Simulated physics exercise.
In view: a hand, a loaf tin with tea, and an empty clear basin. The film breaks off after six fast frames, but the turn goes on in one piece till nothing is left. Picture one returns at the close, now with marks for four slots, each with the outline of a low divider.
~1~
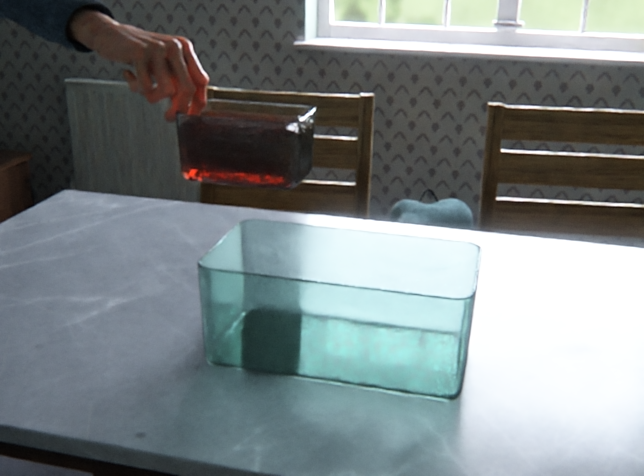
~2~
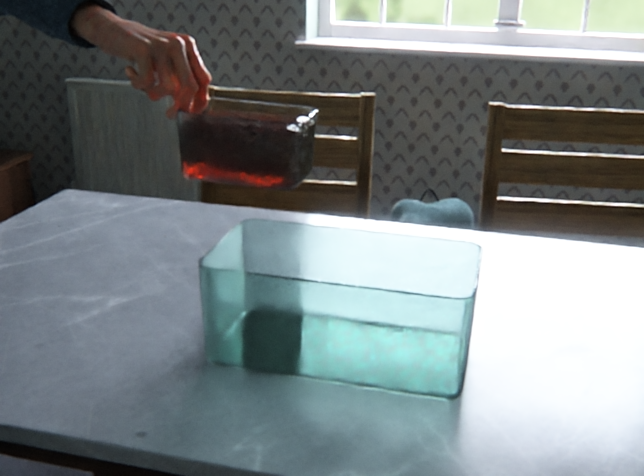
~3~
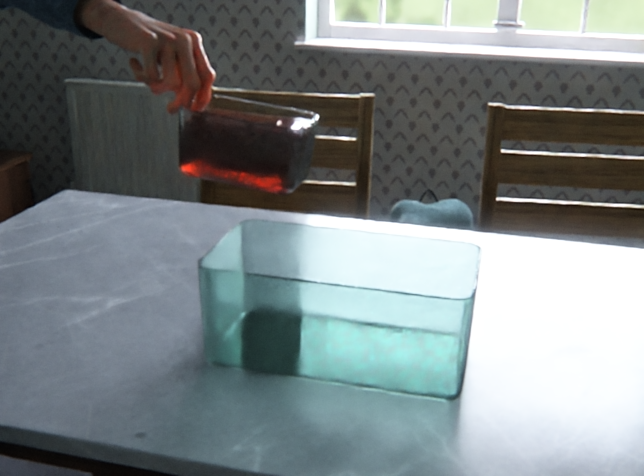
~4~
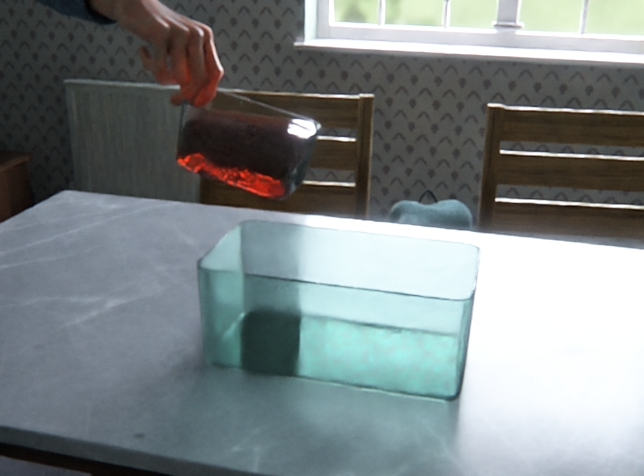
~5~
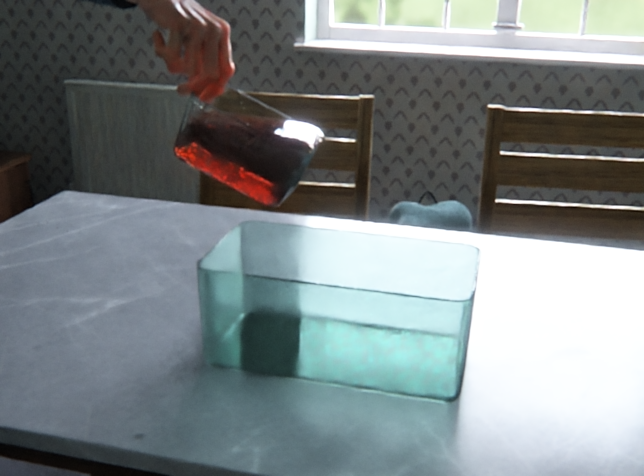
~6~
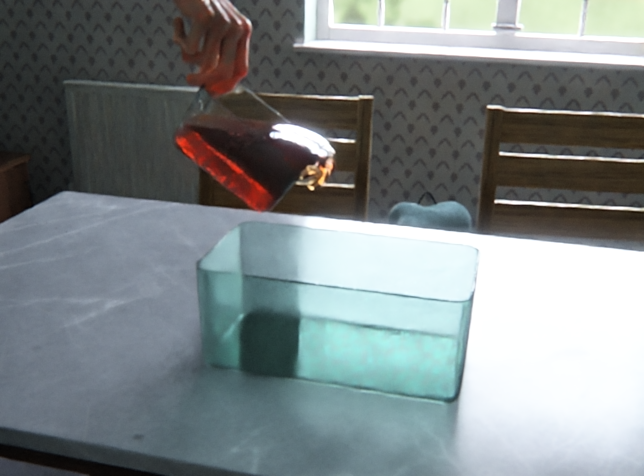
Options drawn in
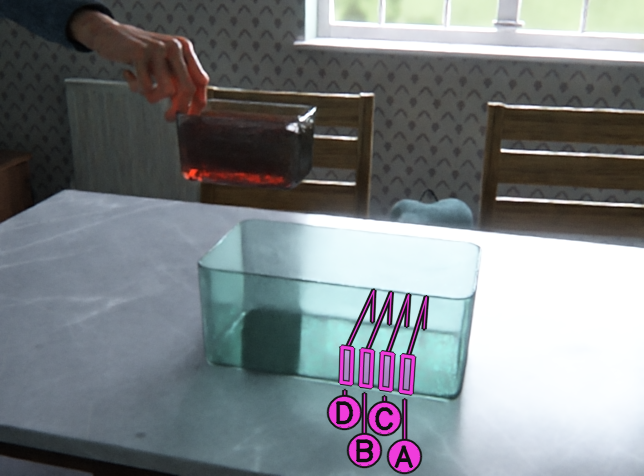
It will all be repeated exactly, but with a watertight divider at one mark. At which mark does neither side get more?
I would pick position D.
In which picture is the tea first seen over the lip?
In picture 5.
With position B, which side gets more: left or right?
The left one.
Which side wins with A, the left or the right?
The left side.
In magenta, A at (404, 400); B at (364, 393); C at (384, 396); D at (344, 390).
For position A, about 94 % ends left of the wall and 6 % right of it.
For position B, about 76 % ends left of the wall and 23 % right of it.
For position C, about 96 % ends left of the wall and 3 % right of it.
For position D, about 47 % ends left of the wall and 53 % right of it.
